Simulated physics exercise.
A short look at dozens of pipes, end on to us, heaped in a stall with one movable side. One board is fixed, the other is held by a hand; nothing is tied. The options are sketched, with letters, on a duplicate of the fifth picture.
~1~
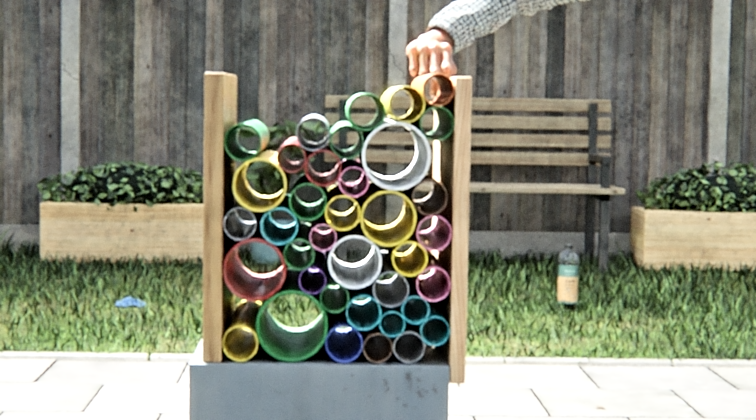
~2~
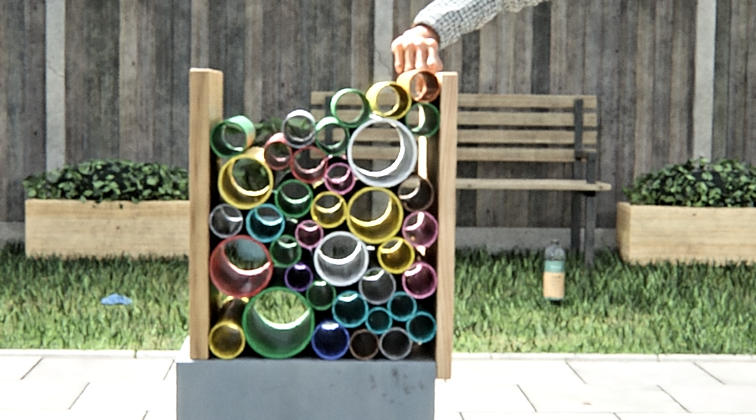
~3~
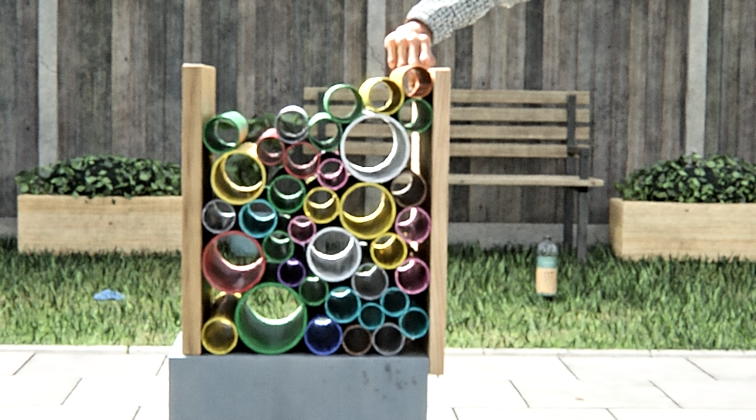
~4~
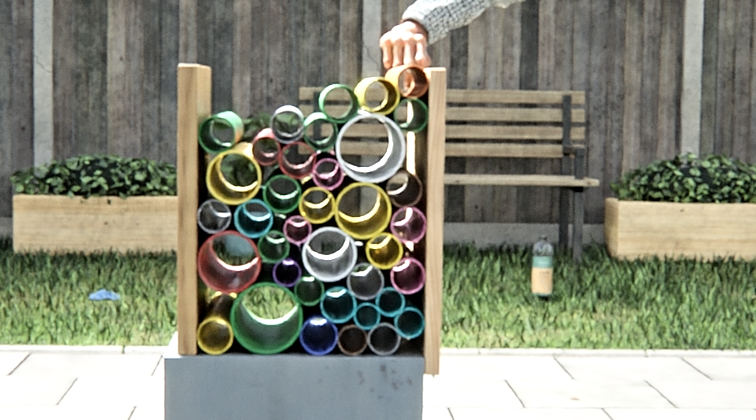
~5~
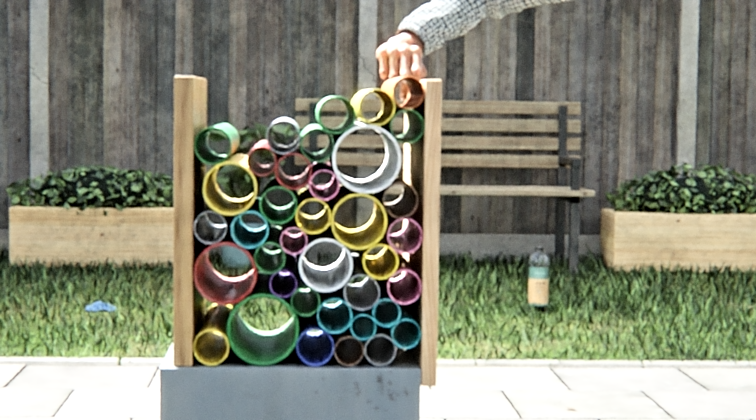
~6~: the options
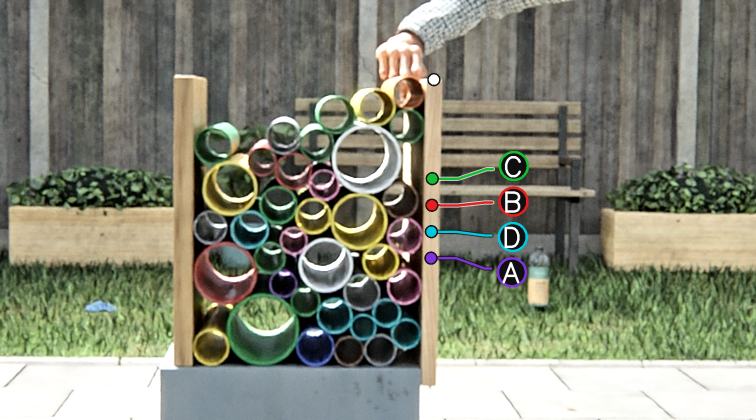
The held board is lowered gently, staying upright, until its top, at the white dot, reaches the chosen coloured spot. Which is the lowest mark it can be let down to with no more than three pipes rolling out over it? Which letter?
At most to B.
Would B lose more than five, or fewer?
At B, fewer than five.
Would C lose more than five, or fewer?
Fewer than five.
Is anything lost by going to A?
Yes, at A.
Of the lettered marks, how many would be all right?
Two of them.
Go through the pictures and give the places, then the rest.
The first picture shows a pink pipe (323, 238); a grey pipe (240, 224); a green pipe (347, 142).
The second picture shows a green pipe (333, 139); an orange pipe (424, 86).
The third picture shows side board (428, 212); a yellow pipe (220, 336).
The fourth picture shows a turquoise pipe (410, 323); a grey pipe (366, 281).
The fifth picture shows a pink pipe (405, 236); a pink pipe (294, 241); a grey pipe (210, 227).
On the marked copy, A at (431, 258); B at (432, 205); C at (432, 178); D at (432, 232); the white dot at (434, 79).
Taking B. A third of the way, top of the board (424, 137).
Two thirds of the way, top of the board (423, 202).
When it is over, top of the board (423, 205), three out over the board.
As for the rest, A more than three out over the board; C two out over the board; D more than three out over the board.
